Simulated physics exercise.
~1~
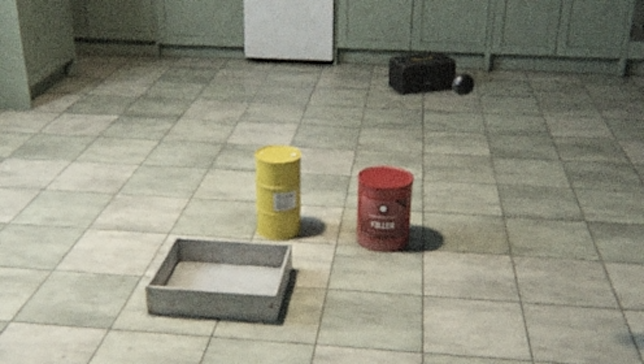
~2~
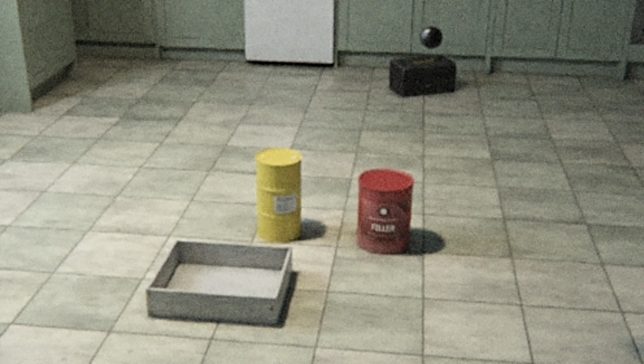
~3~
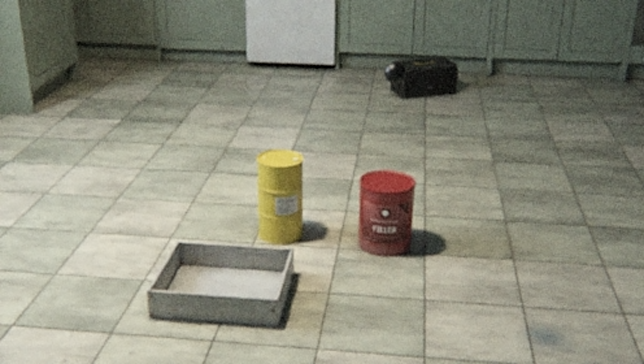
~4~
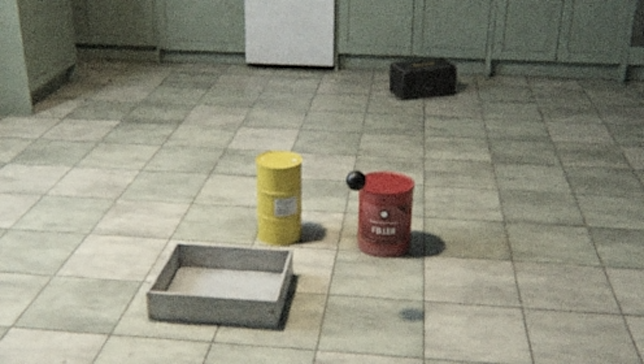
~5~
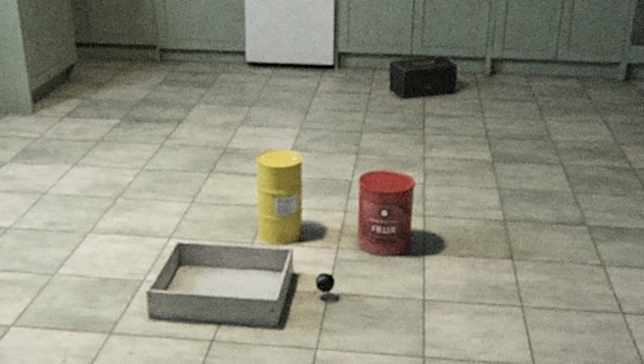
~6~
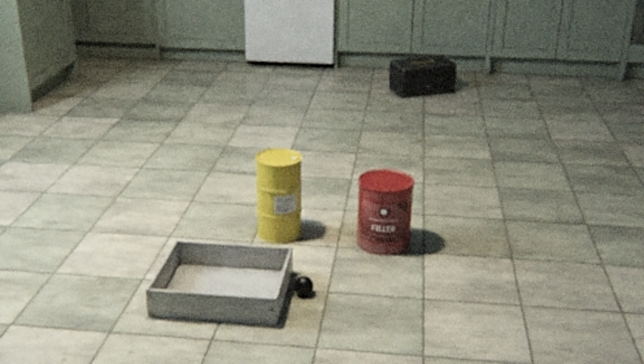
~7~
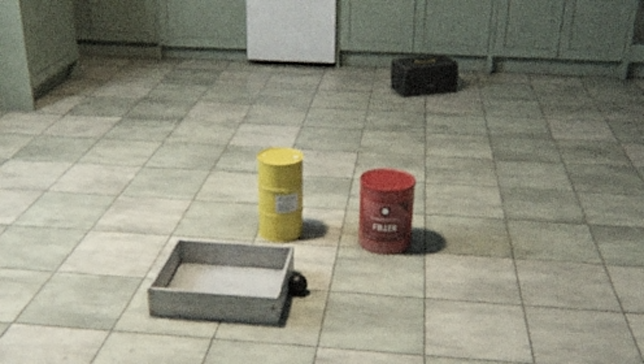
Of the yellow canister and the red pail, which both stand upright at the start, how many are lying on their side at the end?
None of them are lying on their side, as the yellow canister and the red pail both remain upright in their places.
